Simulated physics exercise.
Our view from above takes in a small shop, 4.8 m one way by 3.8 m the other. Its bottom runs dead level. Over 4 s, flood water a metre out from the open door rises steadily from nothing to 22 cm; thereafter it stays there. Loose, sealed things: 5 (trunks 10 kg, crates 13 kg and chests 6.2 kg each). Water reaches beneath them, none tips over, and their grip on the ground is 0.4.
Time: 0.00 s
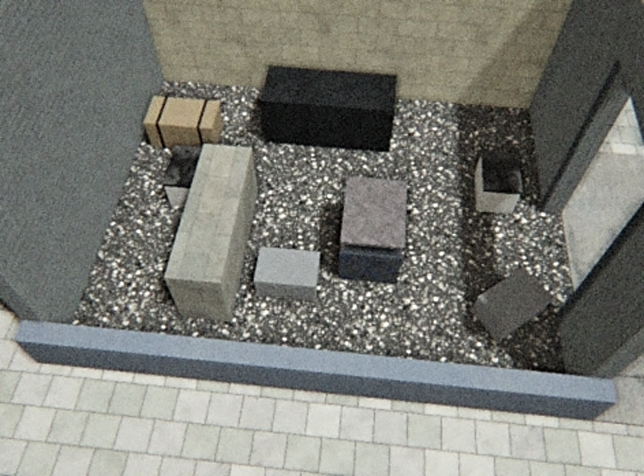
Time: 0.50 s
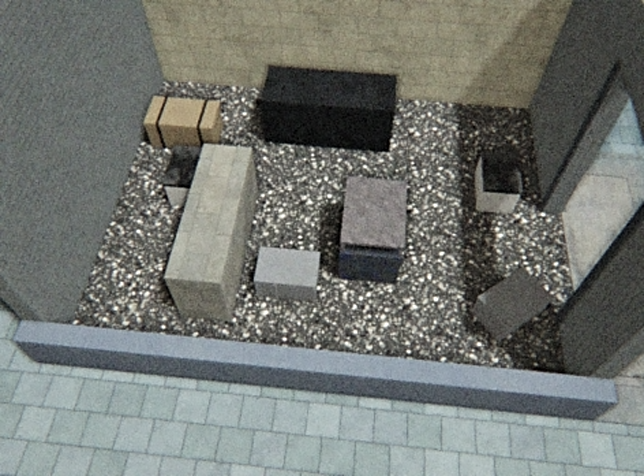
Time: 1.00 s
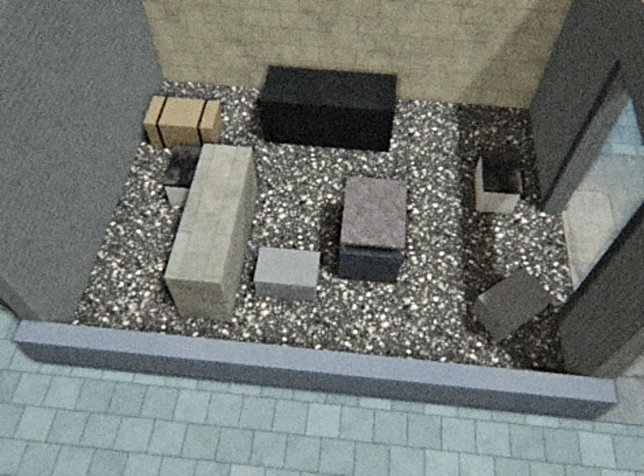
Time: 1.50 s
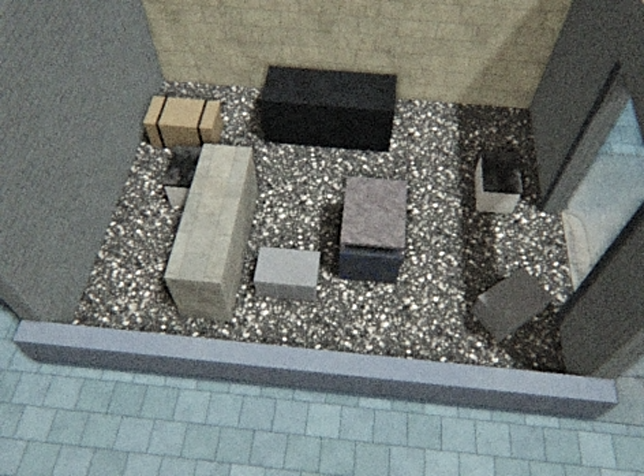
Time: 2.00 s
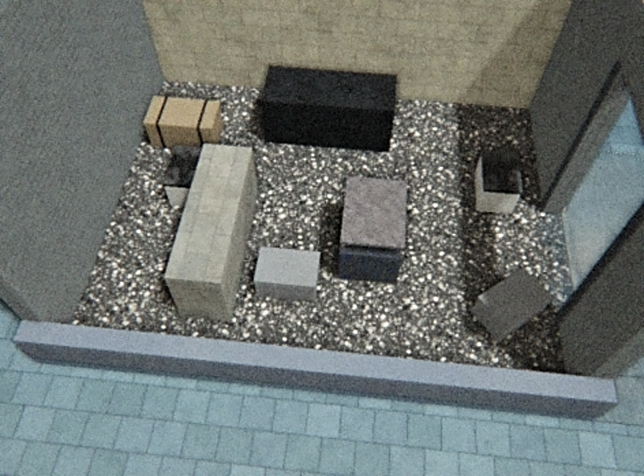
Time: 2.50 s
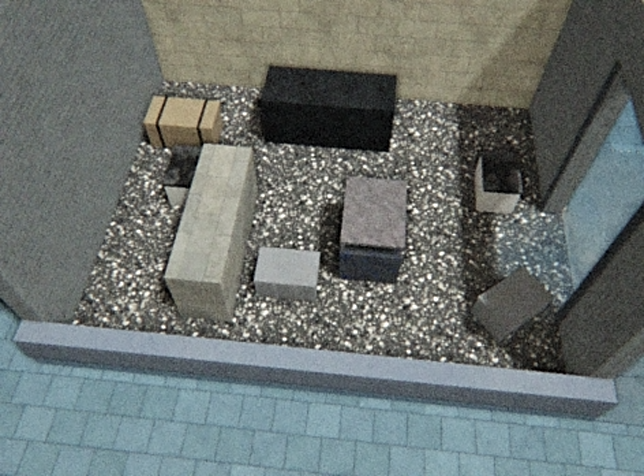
In this clip, seen from above, bluish water spreads over the pale paving outside a gravel-floored enclosure holding several boxes and blocks, then enters through the opening at right and covers a small patch of gravel, while the objects stay still.
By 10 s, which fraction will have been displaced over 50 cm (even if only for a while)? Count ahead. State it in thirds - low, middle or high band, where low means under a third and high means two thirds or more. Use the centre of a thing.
High band.
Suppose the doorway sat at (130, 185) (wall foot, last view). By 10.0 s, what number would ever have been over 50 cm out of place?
That would give 3.
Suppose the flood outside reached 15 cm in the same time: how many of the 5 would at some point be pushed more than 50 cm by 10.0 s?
With that change, 3 of them.
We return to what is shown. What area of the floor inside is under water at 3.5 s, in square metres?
Near 2.0 m2 in all.
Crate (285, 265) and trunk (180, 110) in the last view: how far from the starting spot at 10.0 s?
Respectively 80 and 30 cm.
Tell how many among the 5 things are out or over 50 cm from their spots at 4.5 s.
I make it 0.
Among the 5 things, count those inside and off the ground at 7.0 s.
Count at that moment: 1.
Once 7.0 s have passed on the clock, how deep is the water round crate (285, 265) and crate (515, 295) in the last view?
I'd put it at 4 cm and 11 cm respectively.
After 3.5 s 0 of 5 are over 50 cm from their spots; 0 afloat.
After 4.5 s 0 of 5 are over 50 cm from their spots; 0 afloat.
After 7.0 s 3 of 5 are over 50 cm from their spots; 1 afloat.
After 10.0 s 4 of 5 are over 50 cm from their spots, and 5 have been at some point; 5 afloat.
